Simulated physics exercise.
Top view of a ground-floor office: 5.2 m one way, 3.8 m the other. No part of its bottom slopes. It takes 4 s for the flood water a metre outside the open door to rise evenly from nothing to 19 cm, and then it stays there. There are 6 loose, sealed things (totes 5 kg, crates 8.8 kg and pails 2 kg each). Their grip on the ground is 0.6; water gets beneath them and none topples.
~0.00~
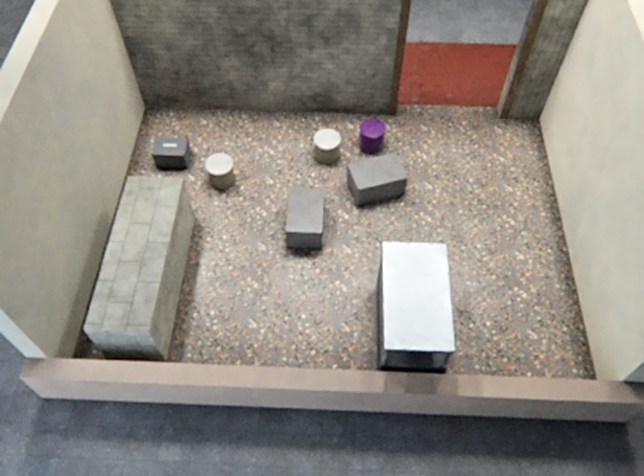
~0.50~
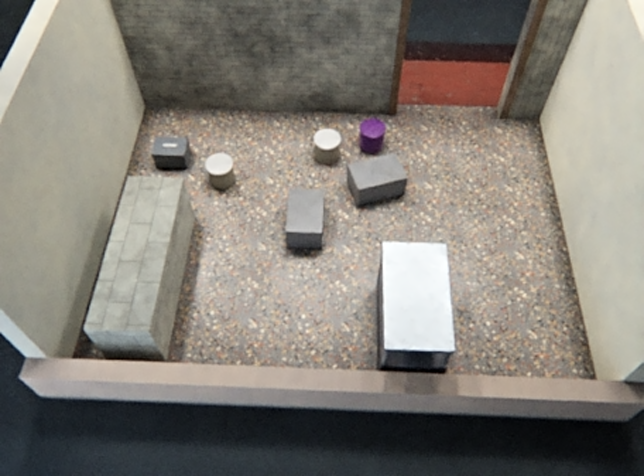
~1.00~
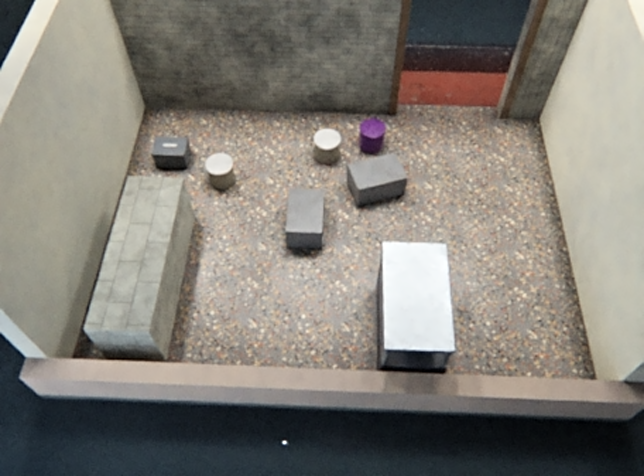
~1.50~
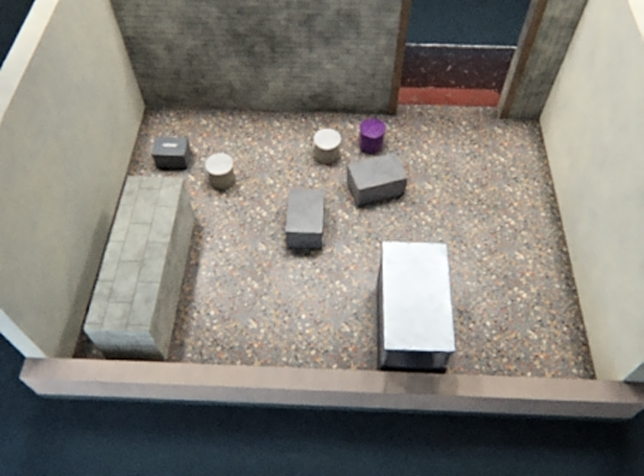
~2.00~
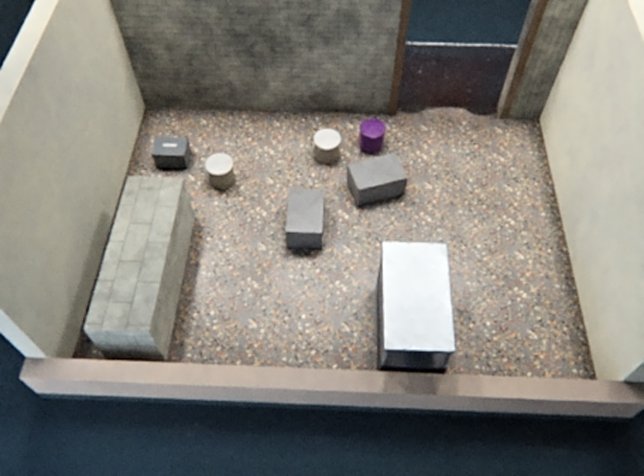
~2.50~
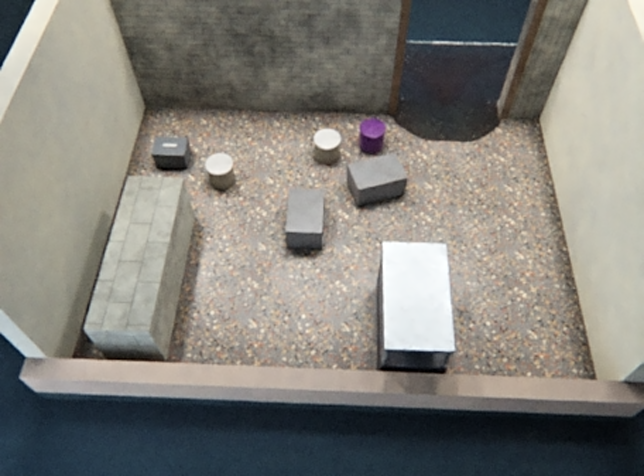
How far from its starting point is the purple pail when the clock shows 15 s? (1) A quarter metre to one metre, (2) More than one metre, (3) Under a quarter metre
A quarter metre to one metre (1).
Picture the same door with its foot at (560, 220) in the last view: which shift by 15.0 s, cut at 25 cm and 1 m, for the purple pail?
So the purple pail is well away by then.
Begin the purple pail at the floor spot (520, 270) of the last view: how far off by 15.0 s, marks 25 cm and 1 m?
In that run it wanders a bit.
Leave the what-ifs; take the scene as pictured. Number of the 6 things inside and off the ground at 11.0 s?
At that time the total is 3.
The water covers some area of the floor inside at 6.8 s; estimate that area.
I'd put it close to 13 m2.
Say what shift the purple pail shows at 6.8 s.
20 cm, give or take.
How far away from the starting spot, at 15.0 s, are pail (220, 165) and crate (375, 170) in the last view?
Shifts: 100 cm / 300 cm.
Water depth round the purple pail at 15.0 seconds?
Around 4 cm.
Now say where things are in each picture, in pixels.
The purple pail at (373, 128), on the bottom; water covers 0.0 m2; 0 of 6 have shifted, in the first picture.
The purple pail at (373, 128), on the bottom; 0.0 m2 under water; 0 of 6 have shifted, in the second picture.
The purple pail at (373, 128), on the bottom; 0.0 m2 under water; 0 of 6 have shifted, in the third picture.
The purple pail at (373, 128), on the bottom; 0.0 m2 under water; 0 of 6 have shifted, in the fourth picture.
The purple pail at (373, 128), on the bottom; 0.0 m2 under water; 0 of 6 have shifted, in the fifth picture.
The purple pail at (373, 128), on the bottom; 0.5 m2 under water; 0 of 6 have shifted, in the sixth picture.
After 3.5 s the purple pail is near (373, 128), 0.0 m from its start, aground; 0 afloat.
After 6.8 s the purple pail is near (357, 128), 0.2 m from its start, aground; 1 afloat.
After 11.0 s the purple pail is near (357, 128), 0.2 m from its start, aground; 3 afloat.
After 15.0 s the purple pail is near (342, 161), 0.7 m from its start, afloat; 6 afloat.
